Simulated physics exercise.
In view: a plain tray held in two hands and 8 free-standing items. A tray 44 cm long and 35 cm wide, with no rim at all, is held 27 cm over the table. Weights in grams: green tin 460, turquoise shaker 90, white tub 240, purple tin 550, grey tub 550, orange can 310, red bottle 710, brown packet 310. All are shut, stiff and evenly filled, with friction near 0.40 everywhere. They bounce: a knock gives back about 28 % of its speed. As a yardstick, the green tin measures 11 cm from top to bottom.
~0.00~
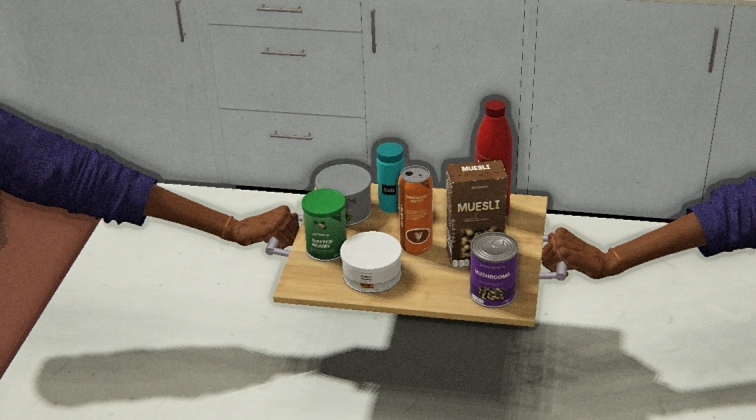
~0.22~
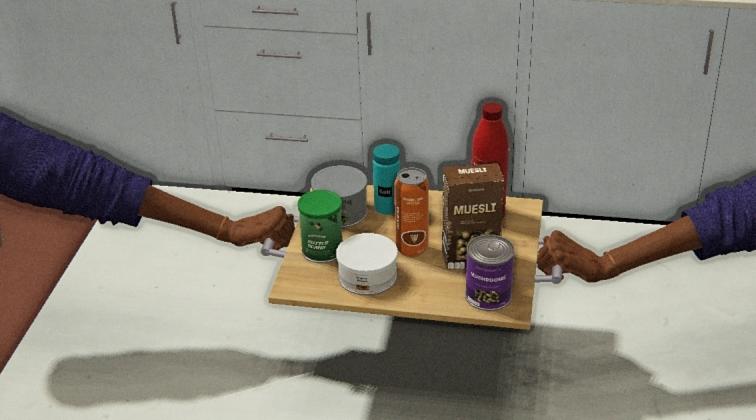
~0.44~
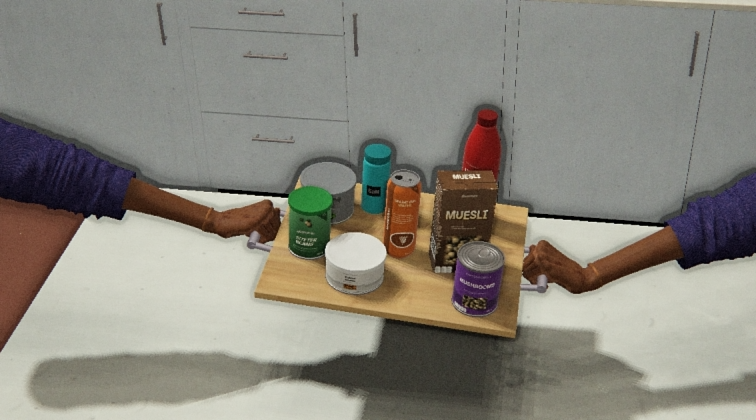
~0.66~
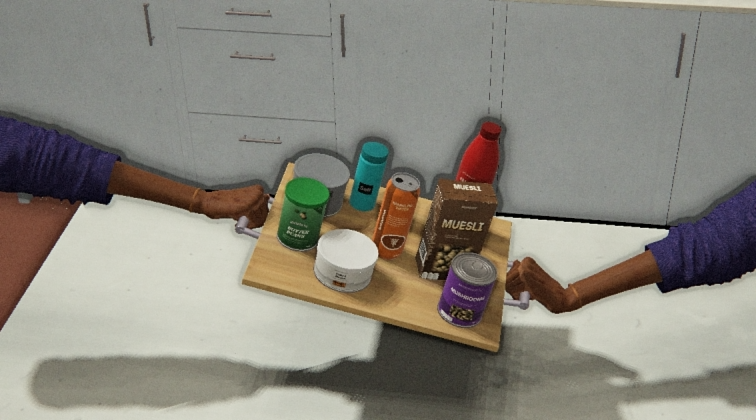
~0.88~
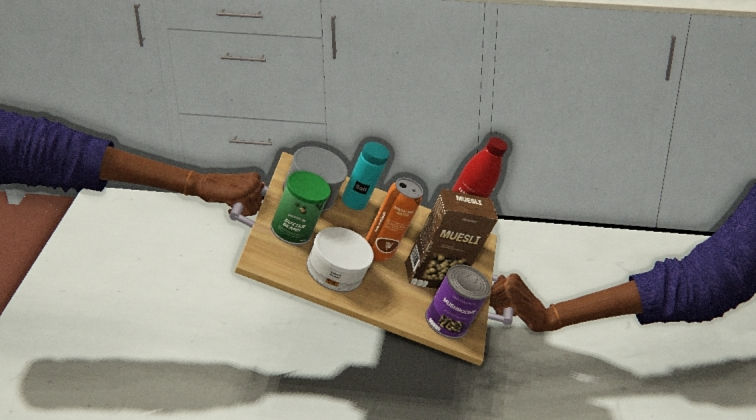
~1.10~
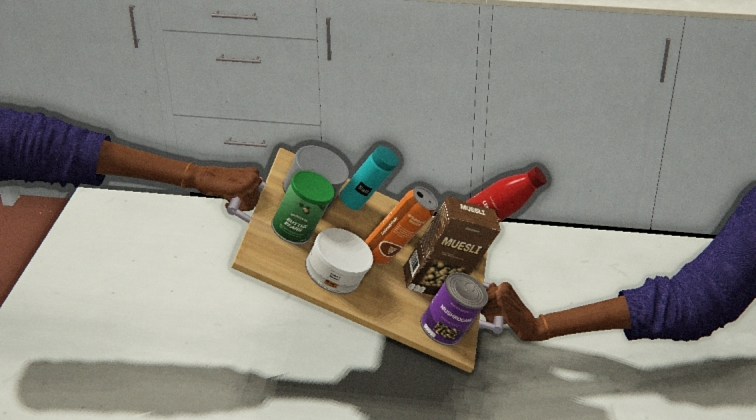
A wooden tray held by two hands above a white table starts level, then tilts steadily down on the right, while the red bottle, turquoise shaker, orange can and other containers on it lean over to the right.
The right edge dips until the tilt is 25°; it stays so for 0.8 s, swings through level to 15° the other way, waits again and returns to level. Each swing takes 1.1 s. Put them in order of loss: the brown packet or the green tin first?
The first of the two, the brown packet.
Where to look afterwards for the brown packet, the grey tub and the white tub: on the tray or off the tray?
The brown packet ends off the tray; the grey tub is still on the tray; the white tub finishes off the tray.
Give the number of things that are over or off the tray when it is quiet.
In all, 7.
After 1.80 s, tilt 25°, right edge down; purple tin, orange can, red bottle and brown packet now off the tray; green tin slid 22 cm near (412, 257); turquoise shaker on its side.
After 2.60 s, tilt 2°, right edge down; green tin and white tub now off the tray; turquoise shaker on its side; grey tub slid 23 cm.
By the end (5.4 s), off the tray, green tin, turquoise shaker, white tub, purple tin, orange can, red bottle and brown packet; not toppled but over 5 cm from the start, grey tub. Seen from the same camera at the end, brown packet near (627, 373), green tin near (504, 302). Brown packet went at 1.40 s; green tin went at 2.10 s.
